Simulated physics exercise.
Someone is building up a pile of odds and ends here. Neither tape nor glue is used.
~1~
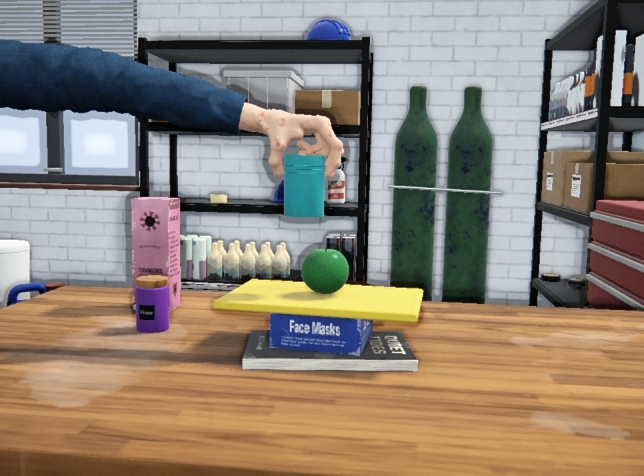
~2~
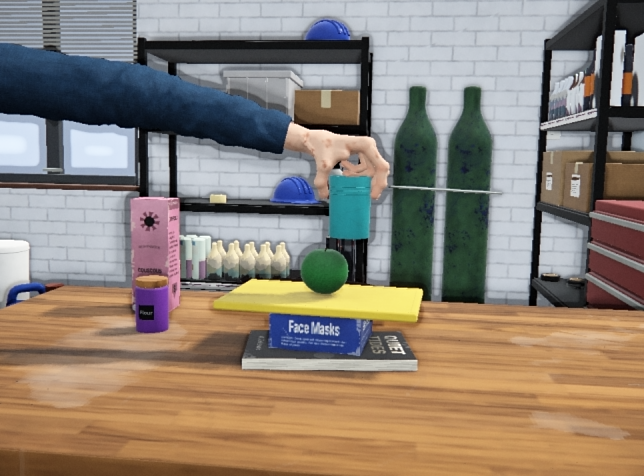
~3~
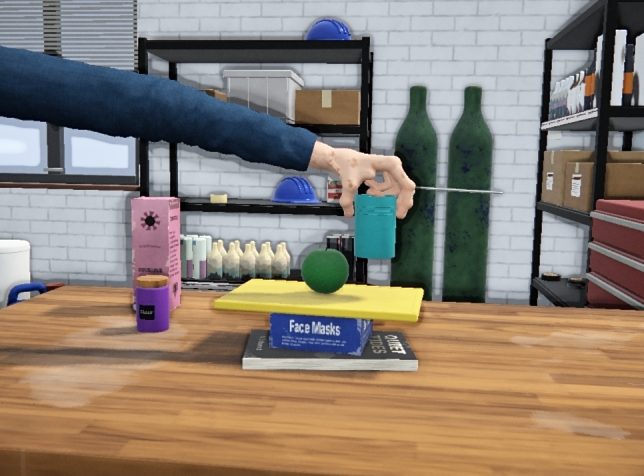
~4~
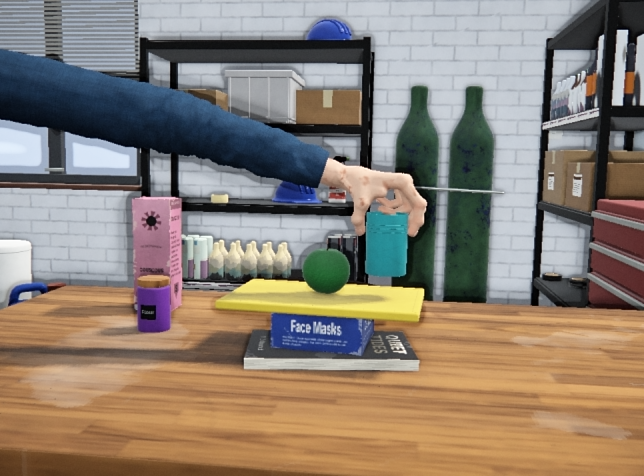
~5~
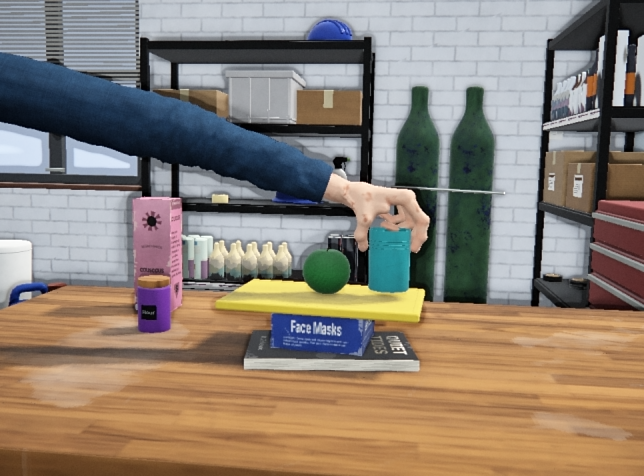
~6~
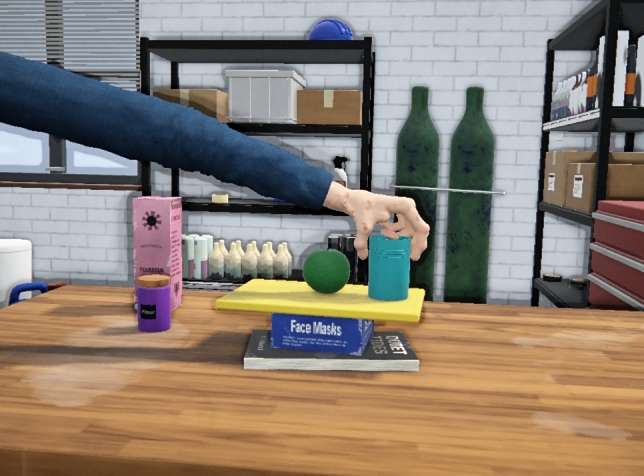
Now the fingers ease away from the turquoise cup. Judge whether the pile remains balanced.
I expect the pile to stay intact.
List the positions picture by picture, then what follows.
The first frame shows coming down; turquoise cup (304, 185); yellow tray (324, 298).
The second frame shows coming down; turquoise cup (350, 207); blue box (323, 323).
The third frame shows coming down; turquoise cup (375, 226); pink carton (157, 253).
The fourth frame shows coming down; turquoise cup (387, 244); yellow tray (326, 298).
The fifth frame shows coming down; turquoise cup (390, 259); blue box (325, 323).
The sixth frame shows in place under the hand; turquoise cup (389, 267); pink carton (158, 253).
Then, 1.00 s after the last picture, nothing has stirred.
Then, 2.00 s after the last picture, turquoise cup resting near (388, 268).
At rest, all 7 in place. Seen from the same camera at the end, turquoise cup near (388, 268). The pile holds.
